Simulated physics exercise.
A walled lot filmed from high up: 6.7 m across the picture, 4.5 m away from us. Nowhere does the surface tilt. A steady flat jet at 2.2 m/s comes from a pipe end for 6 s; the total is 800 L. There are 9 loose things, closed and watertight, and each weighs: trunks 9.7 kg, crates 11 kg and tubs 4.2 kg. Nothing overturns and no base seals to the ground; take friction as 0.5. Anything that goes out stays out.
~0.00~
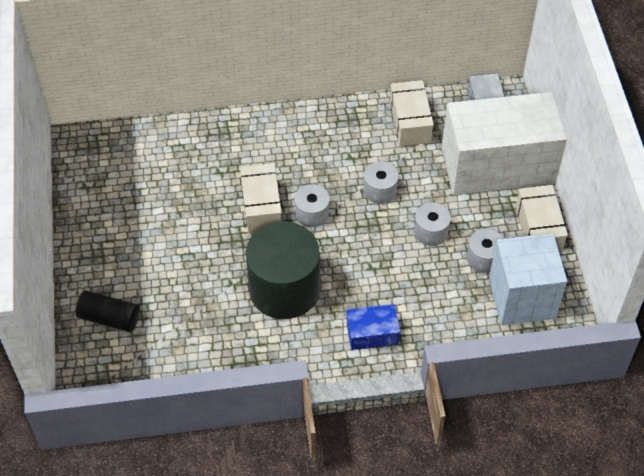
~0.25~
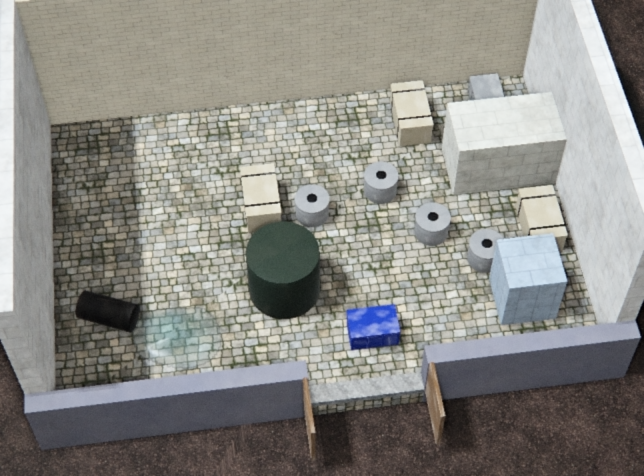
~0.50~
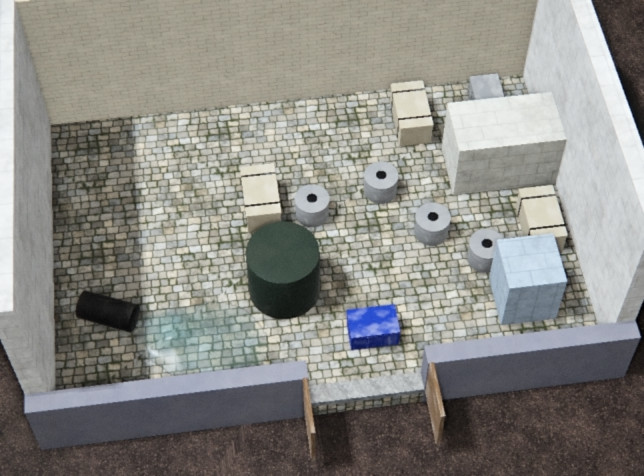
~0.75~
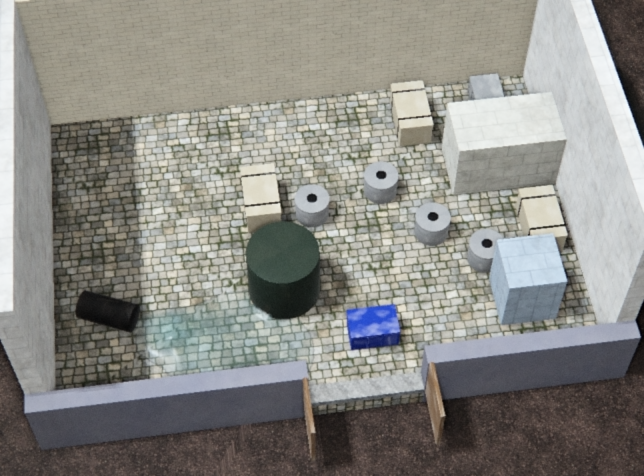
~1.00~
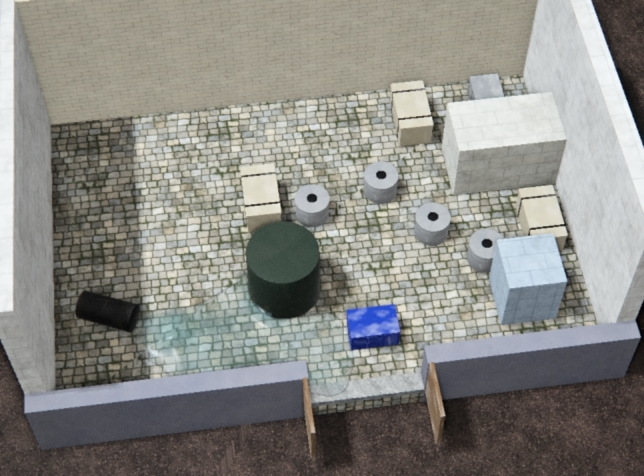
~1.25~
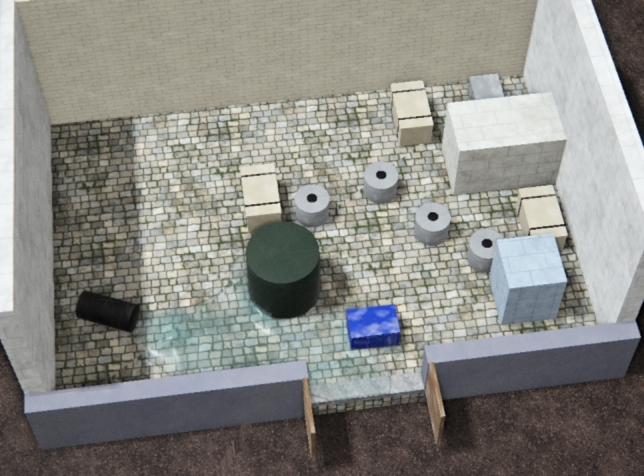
Shallow water spreads rightward across the stone floor from beside a black pipe.
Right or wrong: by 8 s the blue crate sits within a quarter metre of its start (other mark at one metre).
Wrong, it goes past a metre.
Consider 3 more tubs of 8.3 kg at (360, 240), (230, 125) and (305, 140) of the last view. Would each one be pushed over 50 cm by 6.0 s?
Result, in sequence: Not exceeded, not exceeded, not exceeded.
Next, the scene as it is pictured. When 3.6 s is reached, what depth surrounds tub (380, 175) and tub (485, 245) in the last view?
Around 0 cm and 1 cm.
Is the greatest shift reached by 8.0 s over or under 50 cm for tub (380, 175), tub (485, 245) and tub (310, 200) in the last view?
Listed order: Within the mark, beyond the mark and within the mark.
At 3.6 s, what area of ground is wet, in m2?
That flooded area is roughly 11.5 m2.
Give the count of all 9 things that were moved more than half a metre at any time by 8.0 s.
That comes to 3.
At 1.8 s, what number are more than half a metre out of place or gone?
By that time the total stands at 0.
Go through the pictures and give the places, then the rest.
In the first picture, the blue crate at (373, 321), on the bottom; water covers 0.0 m2; 0 of 9 have shifted.
In the second picture, the blue crate at (373, 321) rests on the ground; 0.7 m2 under water; 0 of 9 have shifted.
In the third picture, the blue crate at (373, 321) rests on the ground; 1.4 m2 under water; 0 of 9 have shifted.
In the fourth picture, the blue crate at (373, 321), on the bottom; water covers 2.2 m2; 0 of 9 have shifted.
In the fifth picture, the blue crate at (373, 321), on the bottom; 2.8 m2 under water; 0 of 9 have shifted.
In the sixth picture, the blue crate at (373, 321) rests on the ground; 3.3 m2 under water; 0 of 9 have shifted.
After 1.8 s the blue crate is near (378, 319), 0.1 m from its start, aground; 0 of 9 are out; 0 afloat.
After 3.6 s the blue crate is near (419, 281), 0.8 m from its start, aground; 0 of 9 are out; 0 afloat.
After 5.6 s the blue crate is near (421, 229), 1.5 m from its start, aground; 0 of 9 are out; 0 afloat.
After 8.0 s the blue crate is near (417, 223), 1.6 m from its start, aground; 0 of 9 are out; 3 afloat.
